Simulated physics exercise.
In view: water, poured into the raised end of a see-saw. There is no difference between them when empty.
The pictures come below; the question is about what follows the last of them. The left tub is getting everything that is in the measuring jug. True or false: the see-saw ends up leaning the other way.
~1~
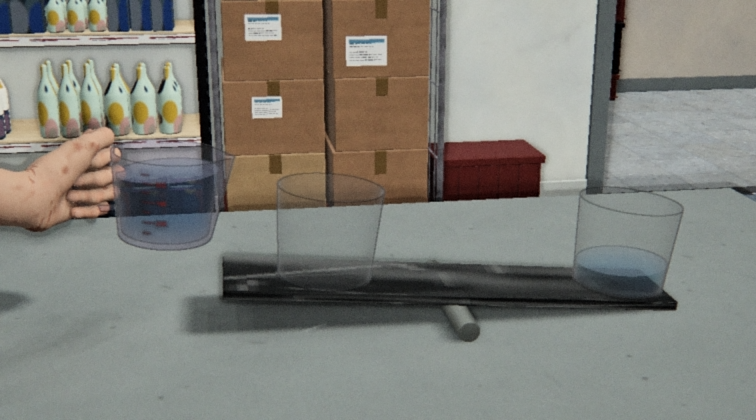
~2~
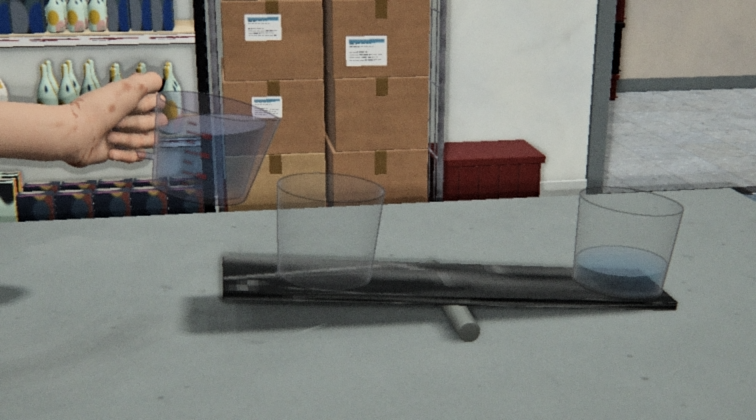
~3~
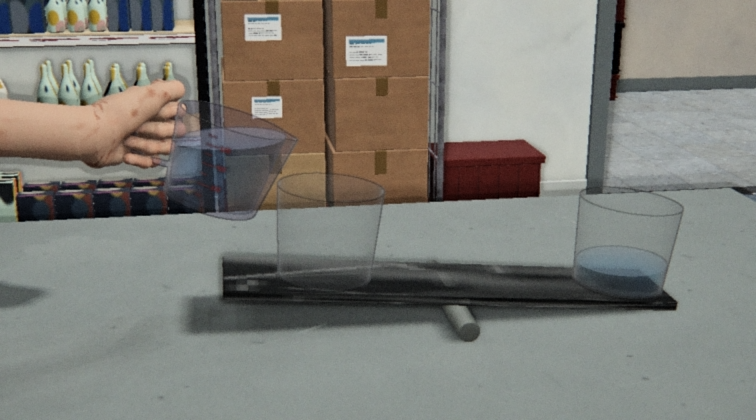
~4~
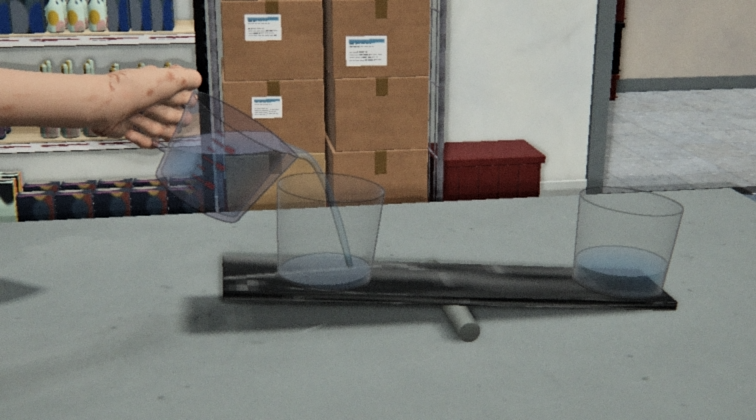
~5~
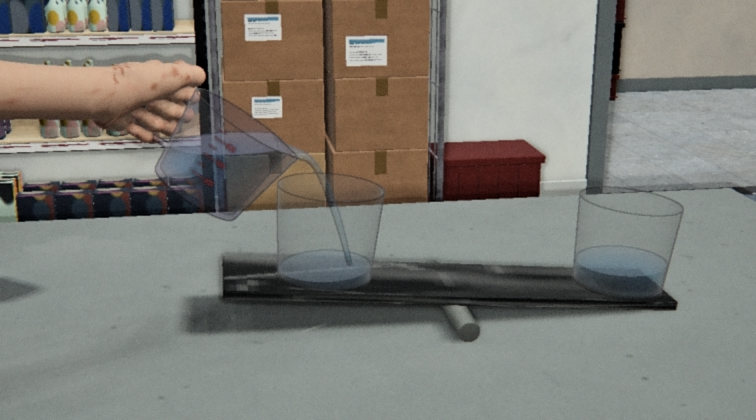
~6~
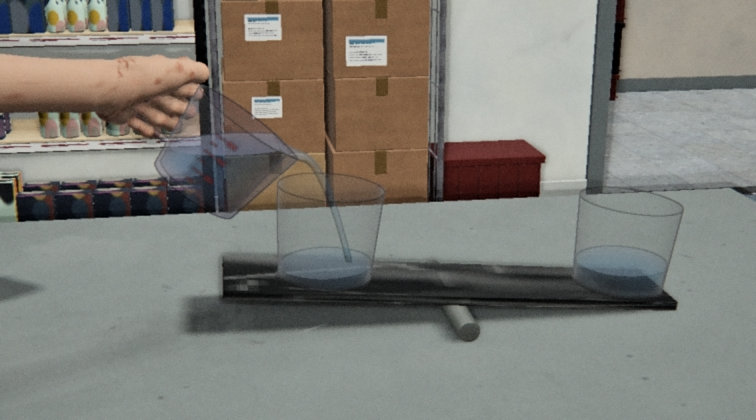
True.
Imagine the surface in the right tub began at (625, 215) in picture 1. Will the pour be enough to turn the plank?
Given that level, I'd expect it to stay unmoved.
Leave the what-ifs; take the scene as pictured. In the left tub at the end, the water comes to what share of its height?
I'd say close to 60 per cent.
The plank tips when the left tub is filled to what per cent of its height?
About 45 per cent, I think.
Shortly, the left tub is about a third full; the plank leans as before.
Then, the left tub is about half full; the plank has swung over, and that end is down.
At the finish, the left tub is about two thirds full; the plank has swung over, and that end is down.
